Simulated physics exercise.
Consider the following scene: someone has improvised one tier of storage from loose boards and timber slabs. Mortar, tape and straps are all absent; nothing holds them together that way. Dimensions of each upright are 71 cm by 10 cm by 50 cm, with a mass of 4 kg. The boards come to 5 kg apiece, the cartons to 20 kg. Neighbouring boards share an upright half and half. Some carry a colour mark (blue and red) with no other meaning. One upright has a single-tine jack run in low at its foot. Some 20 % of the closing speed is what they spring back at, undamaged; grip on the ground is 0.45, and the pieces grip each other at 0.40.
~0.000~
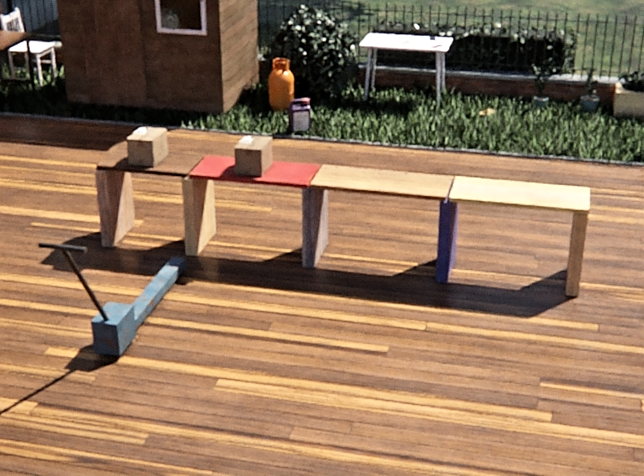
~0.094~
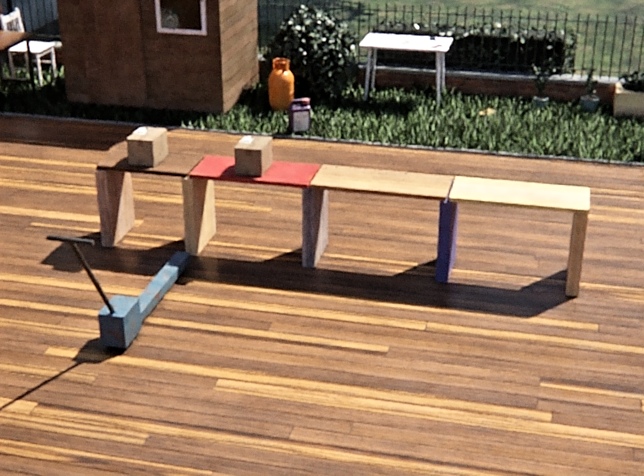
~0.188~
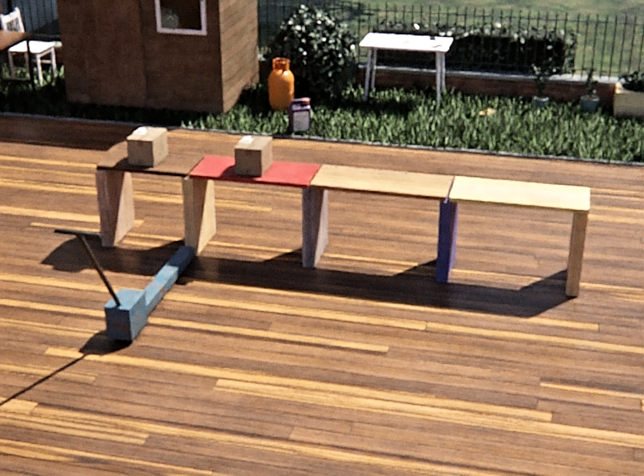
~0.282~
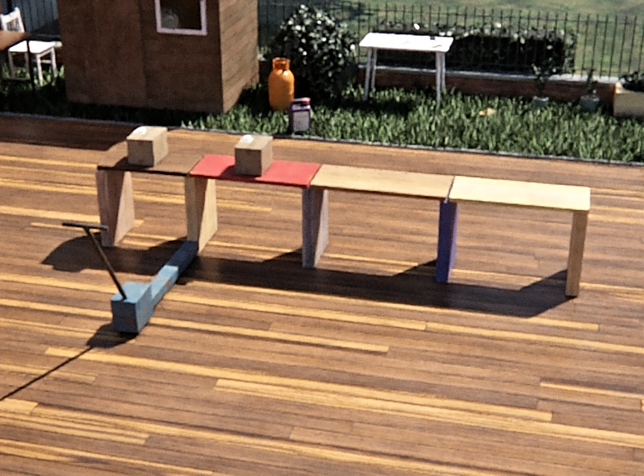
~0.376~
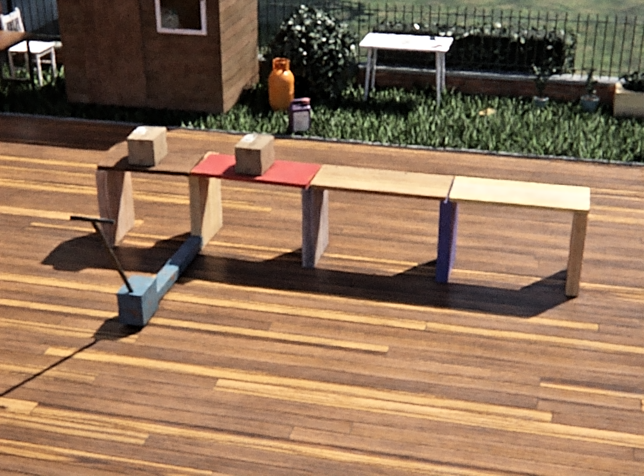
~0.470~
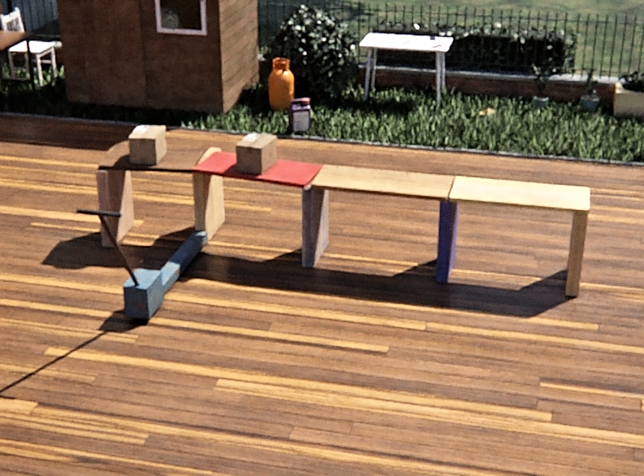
In the video, a blue jack with a raised handle slides in toward the foot of an upright beneath a row of boards holding two cartons, then the upright and the boards above it, one red, shift slightly.
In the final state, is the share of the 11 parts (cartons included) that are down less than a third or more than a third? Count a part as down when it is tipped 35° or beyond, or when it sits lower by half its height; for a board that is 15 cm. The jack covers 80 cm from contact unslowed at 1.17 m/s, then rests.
The share is more than a third.
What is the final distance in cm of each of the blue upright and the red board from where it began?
Blue ends up some 50 cm away; red ends up some 100 cm away.
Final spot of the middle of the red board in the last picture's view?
Its middle finishes near pixel (352, 226) of the last picture.
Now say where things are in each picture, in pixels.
In the first frame (each place is the centre of the face we see best), jack tip (182, 266) 29 cm short; red board (248, 181); blue upright (444, 243); all as stacked.
In the second frame, jack tip (186, 260) 18 cm short; blue upright (444, 243).
In the third frame, jack tip (191, 254) 7 cm short; blue upright (444, 243).
In the fourth frame, jack tip (195, 249) 37 mm in; red board (247, 181); one has shifted.
In the fifth frame, jack tip (200, 243) 15 cm in; red board (247, 180) moved 27 mm; 3 have shifted.
In the sixth frame, jack tip (204, 238) 26 cm in; red board (248, 178) moved 59 mm; blue upright (444, 243); 5 have shifted.
By 0.76 s, none of the 11 pieces down, 6 disturbed; red board moved 20 cm.
By 1.10 s, 4 of the 11 pieces down; red board moved 35 cm.
By 1.84 s, 7 of the 11 pieces down; blue upright on its side; red board moved 36 cm.
By 2.46 s, 11 of the 11 pieces down; blue upright on its side; red board tilted 12°, 57 cm lower.
When it is over (3.4 s), 11 of the 11 pieces down; blue upright on its side; red board tilted 12°, 59 cm lower. That is 100 per cent. In pixels of the last frame, middles, blue upright near (498, 269), red board near (352, 226).
